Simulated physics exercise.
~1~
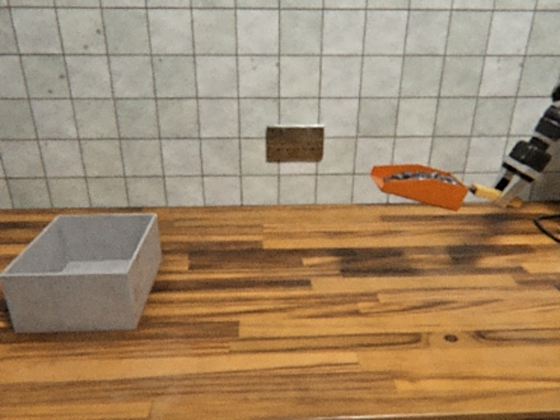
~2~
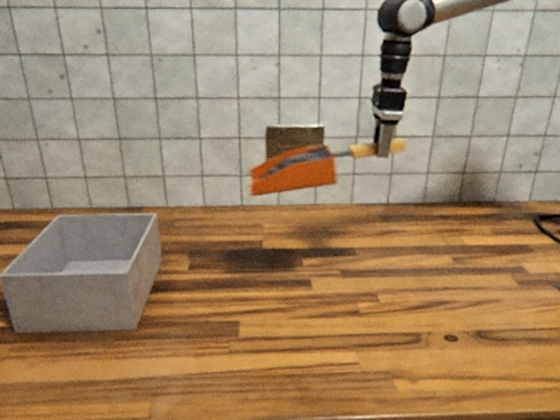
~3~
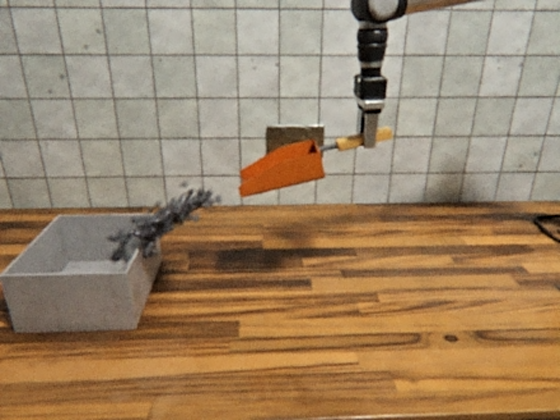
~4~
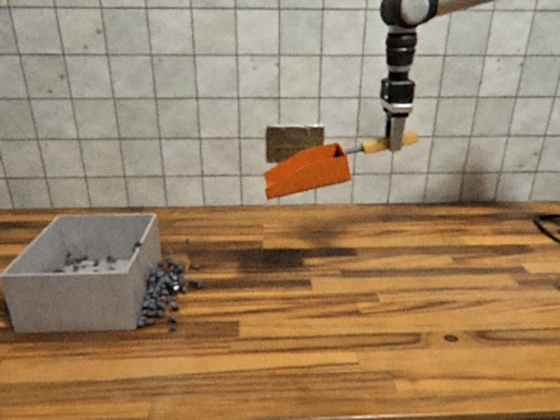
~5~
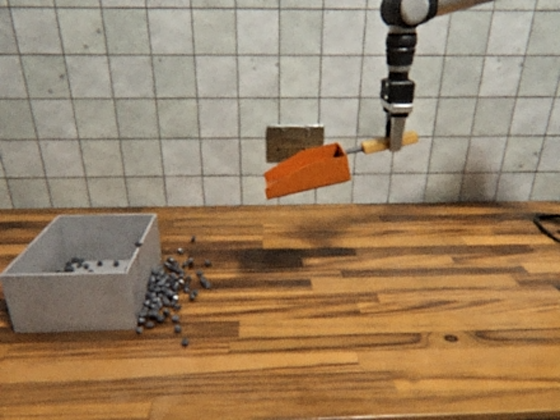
On a wooden table, an orange scoop flings dark pebbles left, some landing inside a gray bin.
